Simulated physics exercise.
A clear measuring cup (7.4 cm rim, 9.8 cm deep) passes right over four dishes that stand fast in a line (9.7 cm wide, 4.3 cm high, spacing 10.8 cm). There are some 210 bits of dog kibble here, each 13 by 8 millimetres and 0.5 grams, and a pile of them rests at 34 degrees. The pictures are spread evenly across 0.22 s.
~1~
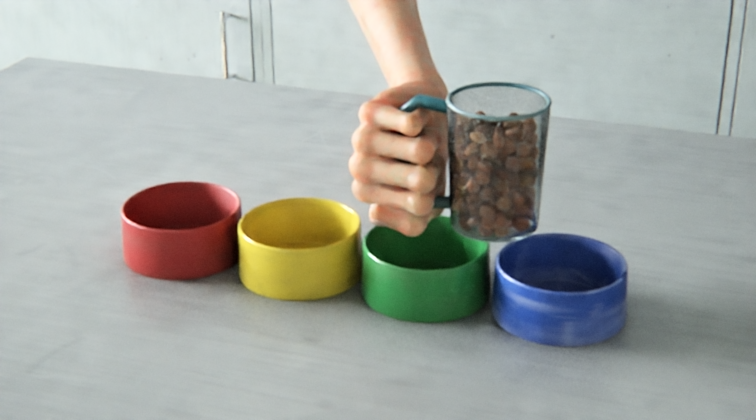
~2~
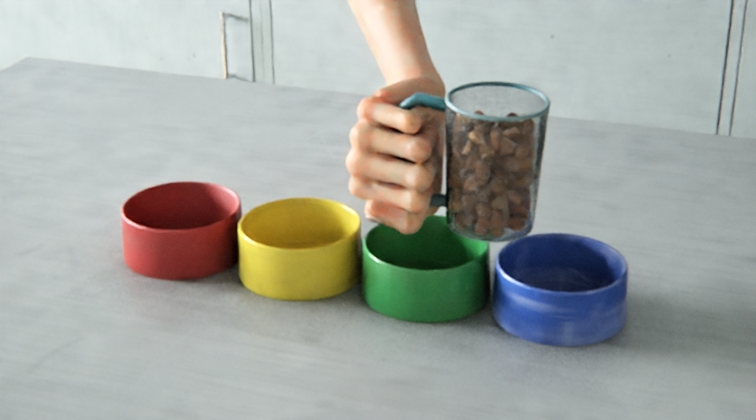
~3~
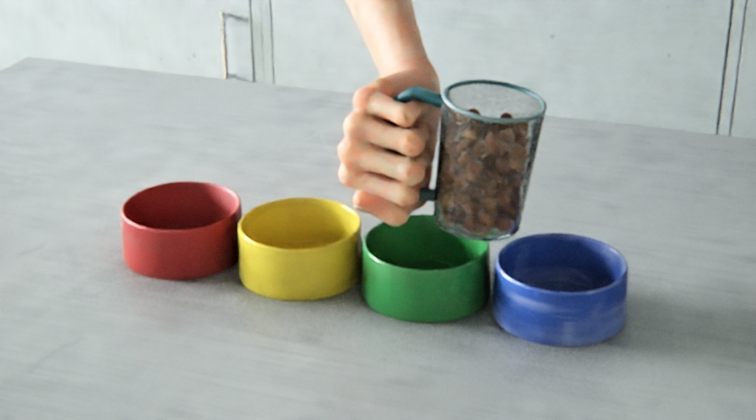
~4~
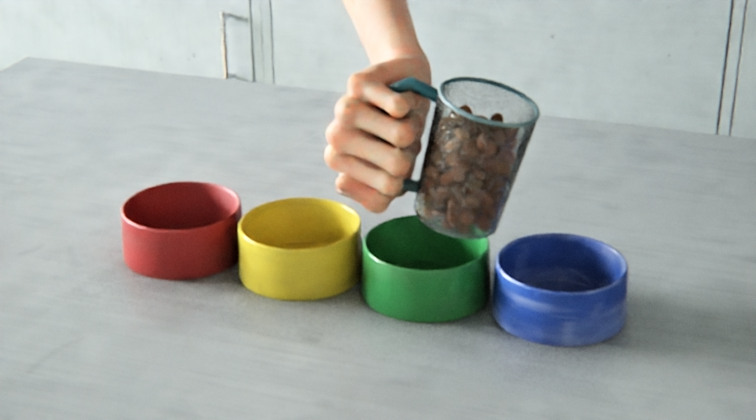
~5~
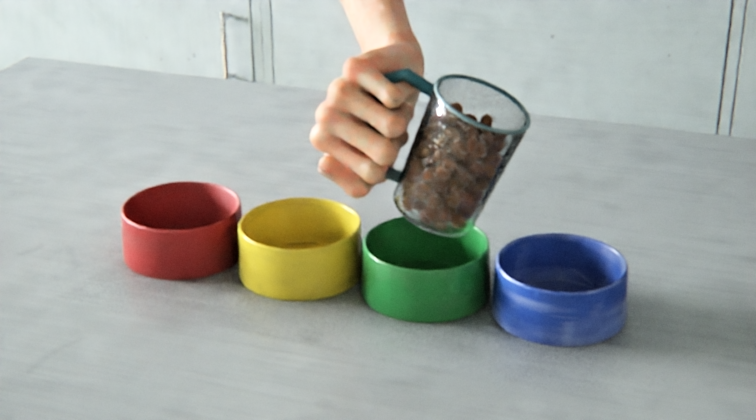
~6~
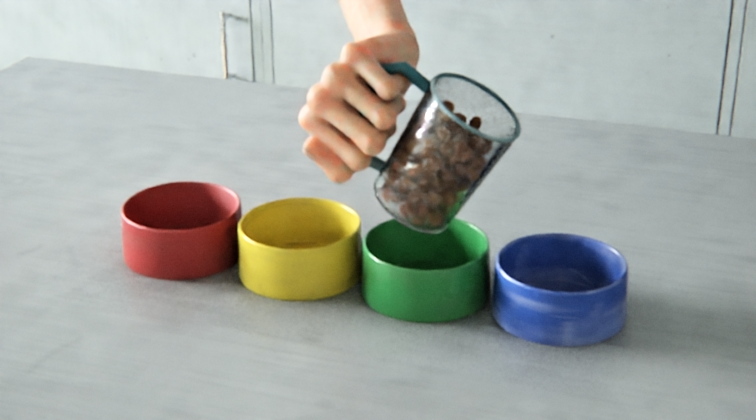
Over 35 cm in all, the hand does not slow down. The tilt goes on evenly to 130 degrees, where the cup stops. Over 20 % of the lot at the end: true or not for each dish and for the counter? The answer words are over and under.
Red: Under. Blue: Under. Green: Under. Yellow: Over. Counter: Under.
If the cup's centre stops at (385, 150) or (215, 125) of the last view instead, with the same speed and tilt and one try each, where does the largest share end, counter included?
First try: Green; second try: Yellow.
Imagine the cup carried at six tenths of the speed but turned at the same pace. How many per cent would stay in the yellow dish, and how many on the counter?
Then the yellow dish gets 10 and the counter 10.
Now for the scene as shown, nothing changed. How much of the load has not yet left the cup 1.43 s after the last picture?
I'd say close to 0 per cent.
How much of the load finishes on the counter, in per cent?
Roughly 10 percent.
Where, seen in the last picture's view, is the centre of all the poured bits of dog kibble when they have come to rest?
Somewhere around (294, 247) in the final frame.
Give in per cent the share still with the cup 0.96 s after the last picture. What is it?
That would be some 0 per cent.
Then, 0.58 s after the last picture, tilt 129 degrees; cup holds 65 %, green 5 %, yellow 25 %.
Then, 0.96 s after the last picture, tilt 130 degrees; cup holds 0 %, green 5 %, yellow 85 %.
Then, 1.43 s after the last picture, tilt 130 degrees; cup holds 0 %, green 5 %, yellow 85 %.
In the end, red 0 %, blue 0 %, green 5 %, yellow 85 %, counter 10 %.
